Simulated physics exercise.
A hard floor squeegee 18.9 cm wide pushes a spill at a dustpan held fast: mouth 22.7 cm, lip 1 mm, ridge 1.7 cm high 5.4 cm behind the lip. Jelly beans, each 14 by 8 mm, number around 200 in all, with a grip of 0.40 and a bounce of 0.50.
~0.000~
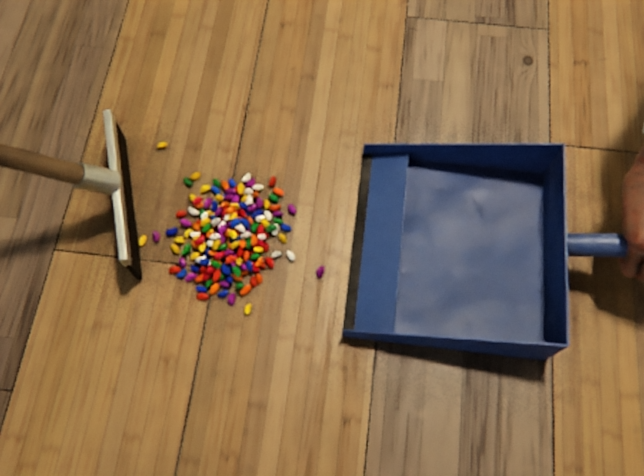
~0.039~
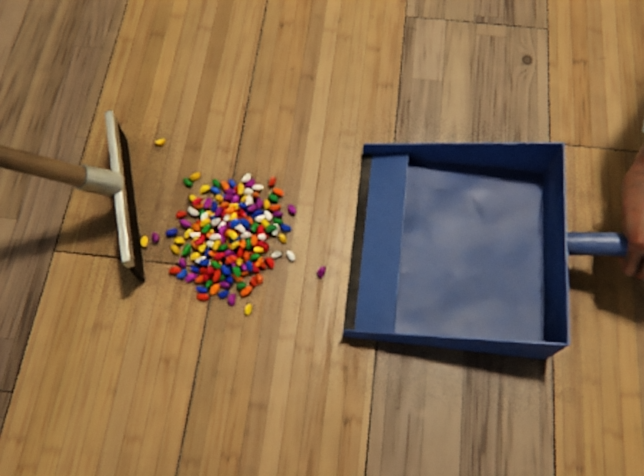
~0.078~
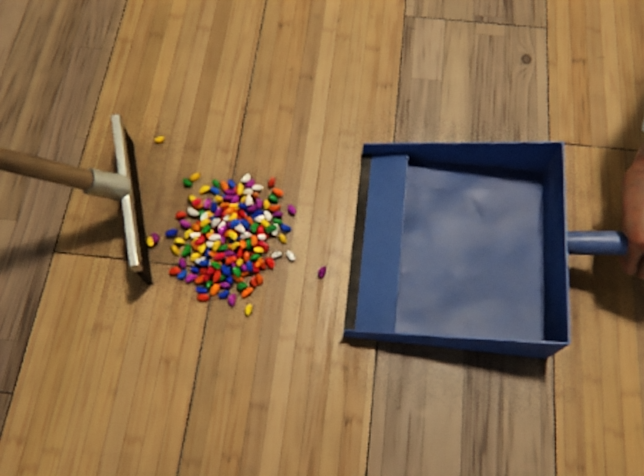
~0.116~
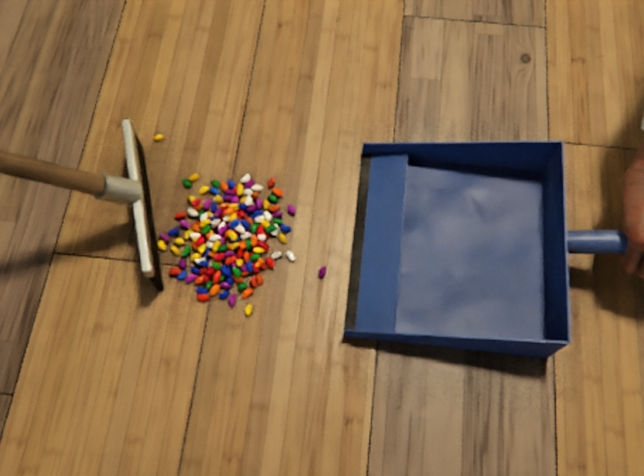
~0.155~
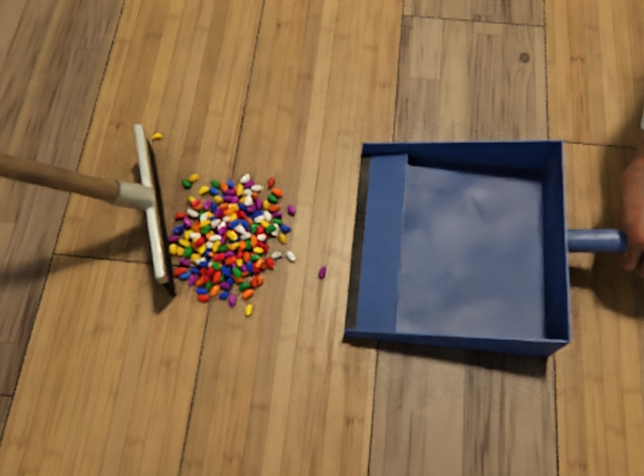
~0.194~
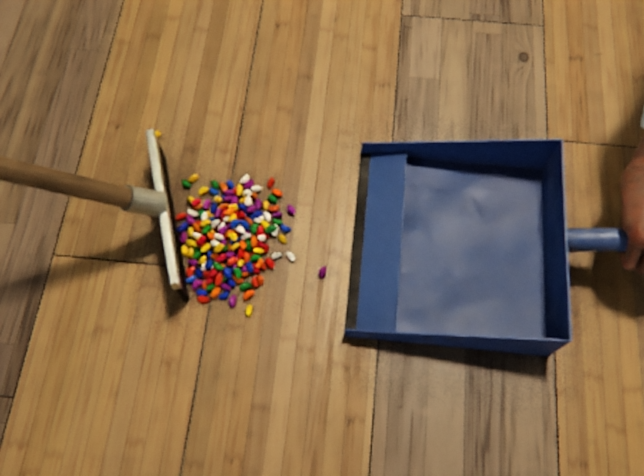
To begin with, a squeegee with a wooden handle stands left of a pile of colourful jelly beans on a wooden floor, while a hand holds a blue dustpan still at right. The blade slides a short way right and slightly towards the viewer, then presses into the pile's left edge, nudging the nearest beans.
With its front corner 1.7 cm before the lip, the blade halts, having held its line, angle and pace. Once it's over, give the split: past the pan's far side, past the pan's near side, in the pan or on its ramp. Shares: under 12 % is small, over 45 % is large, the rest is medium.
Far side: A small share; near side: A small share; pan: A small share.
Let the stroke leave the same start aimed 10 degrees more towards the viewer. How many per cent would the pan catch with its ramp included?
That would give about 0 percent.
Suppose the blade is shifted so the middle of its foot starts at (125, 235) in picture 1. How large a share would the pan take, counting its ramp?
About 5 per cent.
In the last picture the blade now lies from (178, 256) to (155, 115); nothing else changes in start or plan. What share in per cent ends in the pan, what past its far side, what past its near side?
You'd see pan at 20, far at 5 and near at 0.
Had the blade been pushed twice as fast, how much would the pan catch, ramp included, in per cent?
Share: About 20 %.
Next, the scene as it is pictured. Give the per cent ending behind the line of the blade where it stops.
Estimate: Near 10 %.
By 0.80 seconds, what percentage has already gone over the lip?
5 %.
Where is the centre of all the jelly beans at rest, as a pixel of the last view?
(330, 239).
After 0.40 s, middle of the blade 13 cm from the lip; 0 % over the lip, far side 0 %, near side 0 %.
Then, at 0.54 s, middle of the blade 7 cm from the lip; 0 % over the lip, far side 0 %, near side 5 %.
After 0.80 s, middle of the blade 5 cm from the lip; 5 % over the lip, far side 0 %, near side 5 %.
At rest (1.9 s), far side 0 %, near side 5 %, pan 5 %, in front of the lip or behind the blade 85 %.
